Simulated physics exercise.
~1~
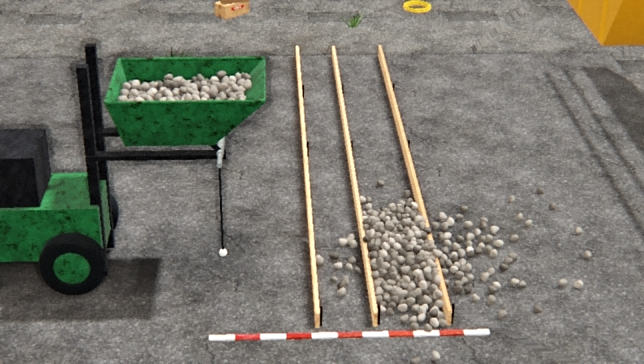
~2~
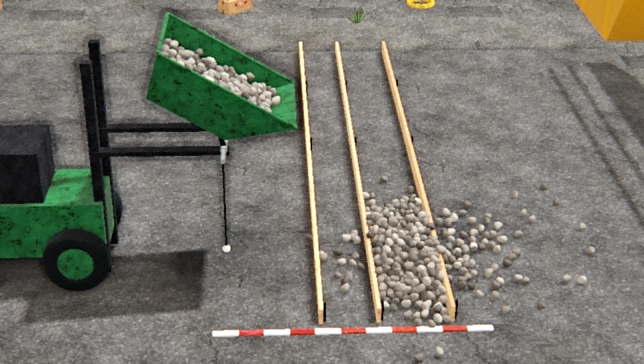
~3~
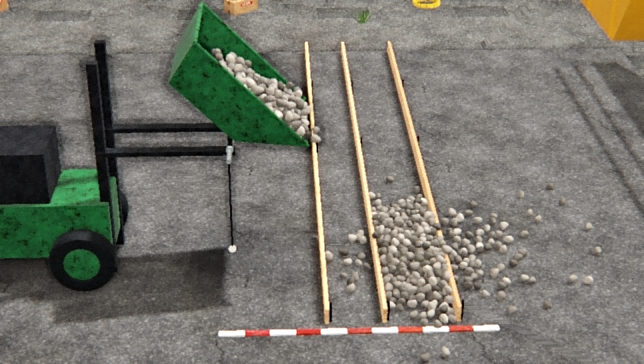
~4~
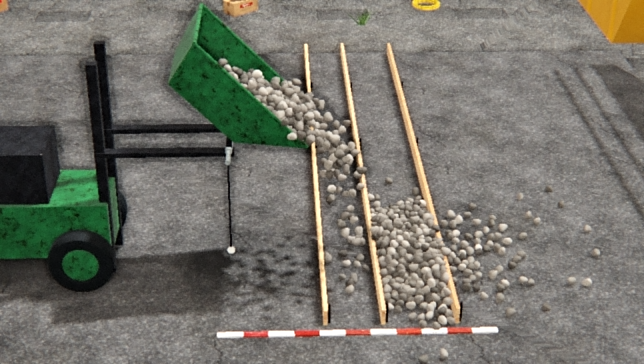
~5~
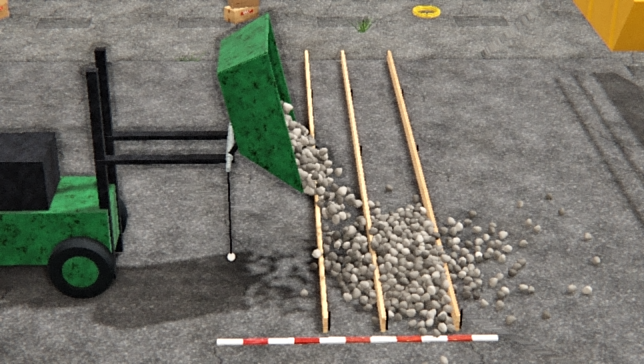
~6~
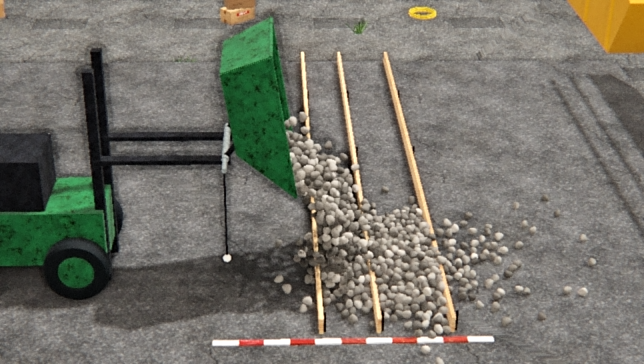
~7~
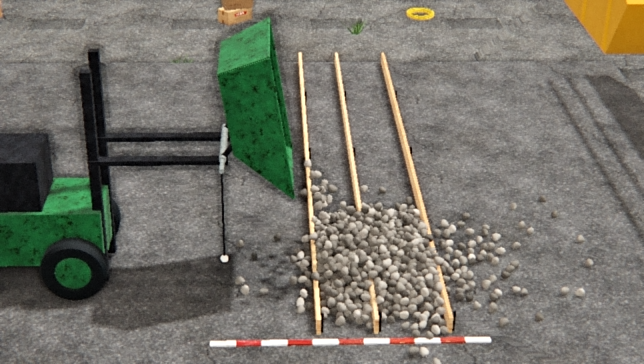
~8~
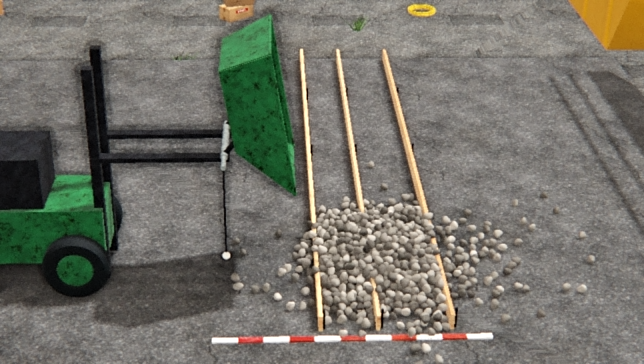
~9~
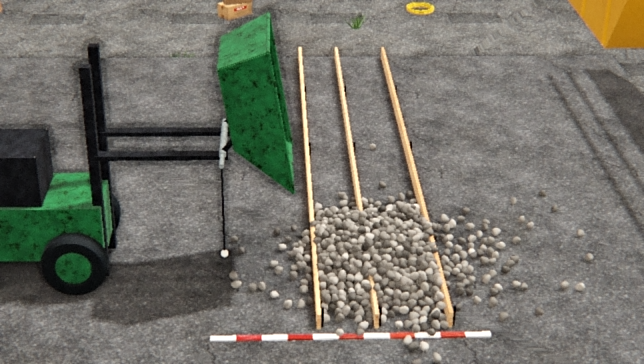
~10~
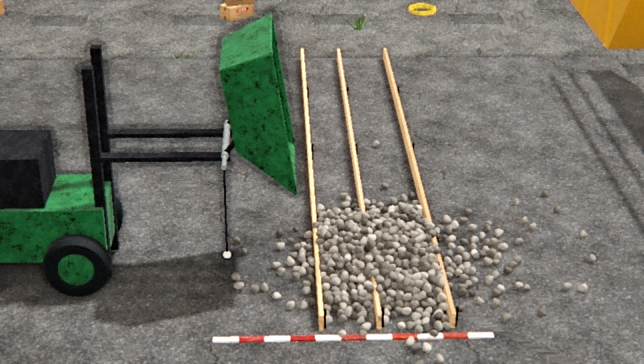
On grey ground, a green skip tips rightward in two stages, emptying stones across wooden boards.
